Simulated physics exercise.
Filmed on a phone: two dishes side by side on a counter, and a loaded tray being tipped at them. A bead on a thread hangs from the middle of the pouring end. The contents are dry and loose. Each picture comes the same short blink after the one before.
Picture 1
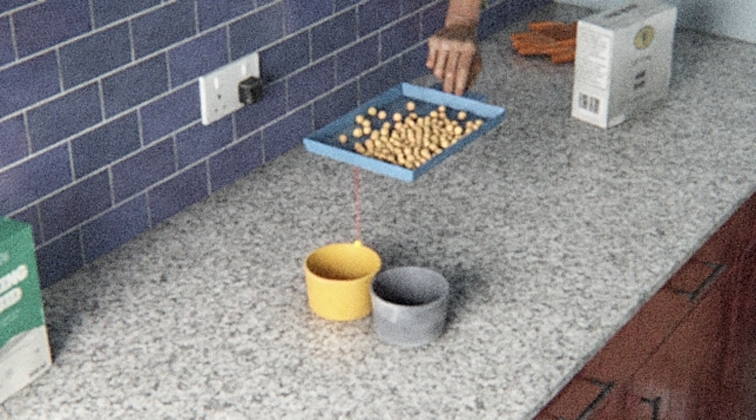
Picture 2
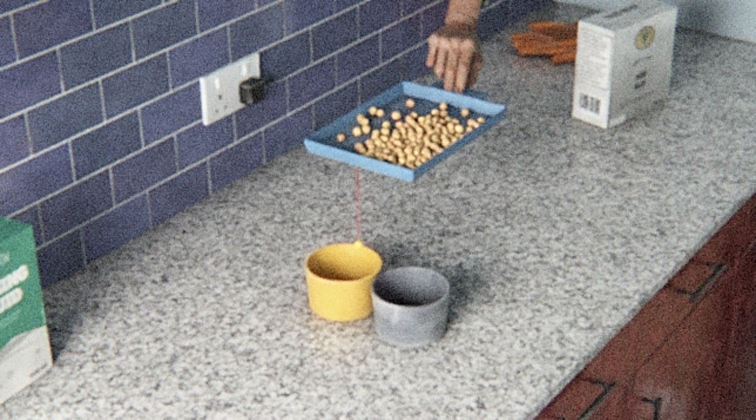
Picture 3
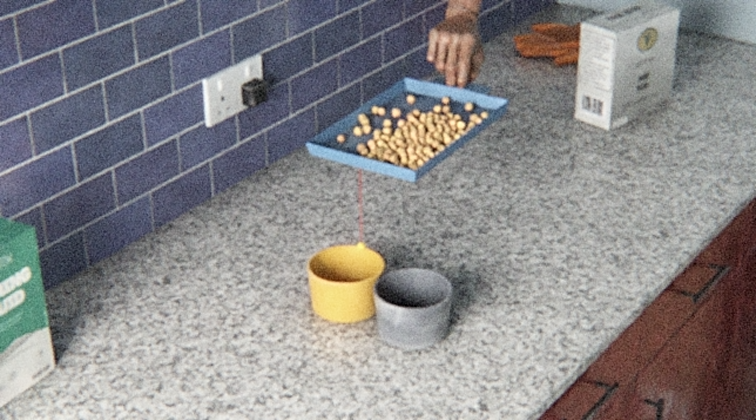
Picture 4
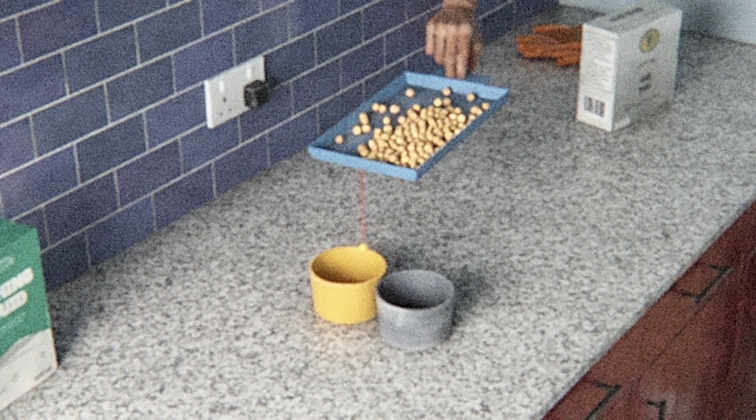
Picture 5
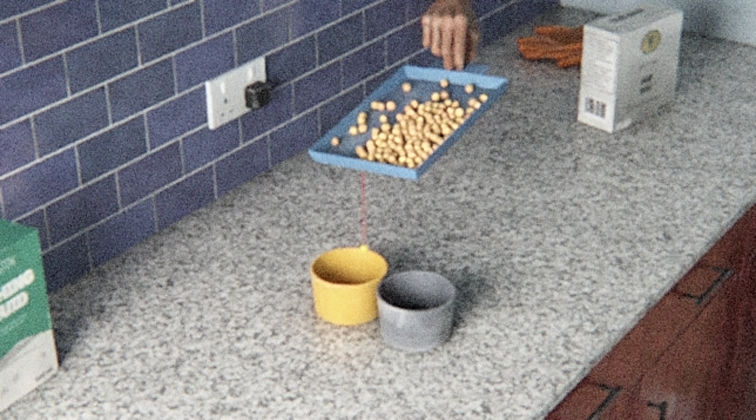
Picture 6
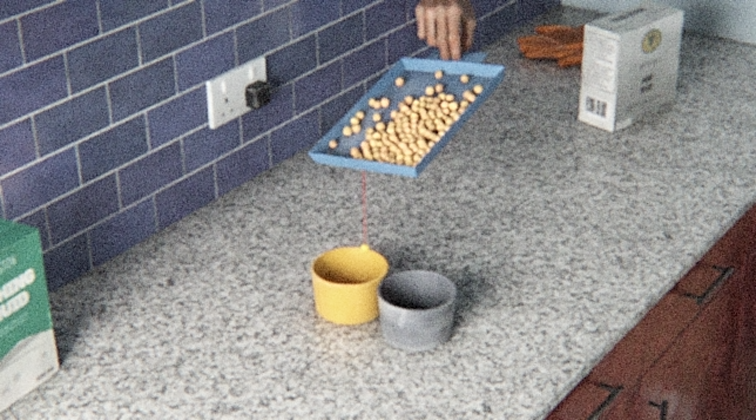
Kitchen counter with a hand raising the far end of a blue tray, round wooden beads shifting above yellow and grey dishes.
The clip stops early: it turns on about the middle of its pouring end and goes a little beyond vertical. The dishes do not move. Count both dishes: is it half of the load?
The two hold only the smaller part of the load.
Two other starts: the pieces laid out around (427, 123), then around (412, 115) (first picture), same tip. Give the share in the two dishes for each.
In turn 10 and 10 in a hundred.
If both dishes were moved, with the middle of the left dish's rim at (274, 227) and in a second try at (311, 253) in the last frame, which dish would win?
At the first place the right-hand dish, at the second the left dish.
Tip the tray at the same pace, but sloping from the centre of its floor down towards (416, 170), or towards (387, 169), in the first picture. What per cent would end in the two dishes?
The first gives 80 %, the second 80 %.
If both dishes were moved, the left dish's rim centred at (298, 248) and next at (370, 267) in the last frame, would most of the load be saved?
The first try: Above a half. The second: Less than half.
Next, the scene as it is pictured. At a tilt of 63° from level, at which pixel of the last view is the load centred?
Close to (341, 149).
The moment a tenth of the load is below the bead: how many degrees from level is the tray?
At about 70°.
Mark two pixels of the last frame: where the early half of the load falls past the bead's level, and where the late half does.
The first part at (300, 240); the rest at (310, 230).
Soon after the last picture, tray tipped steeply; most on the tray; a small part outside both; a small part in the air.
A little later, tray tipped past a quarter turn; a stray few on the tray; a small part in the left dish; most outside both; a small part in the air.
Later still, tray tipped past a quarter turn; a small part in the left dish; nearly all outside both.
By the end, tray tipped past a quarter turn; none in the right dish; a small part in the left dish; nearly all outside both.
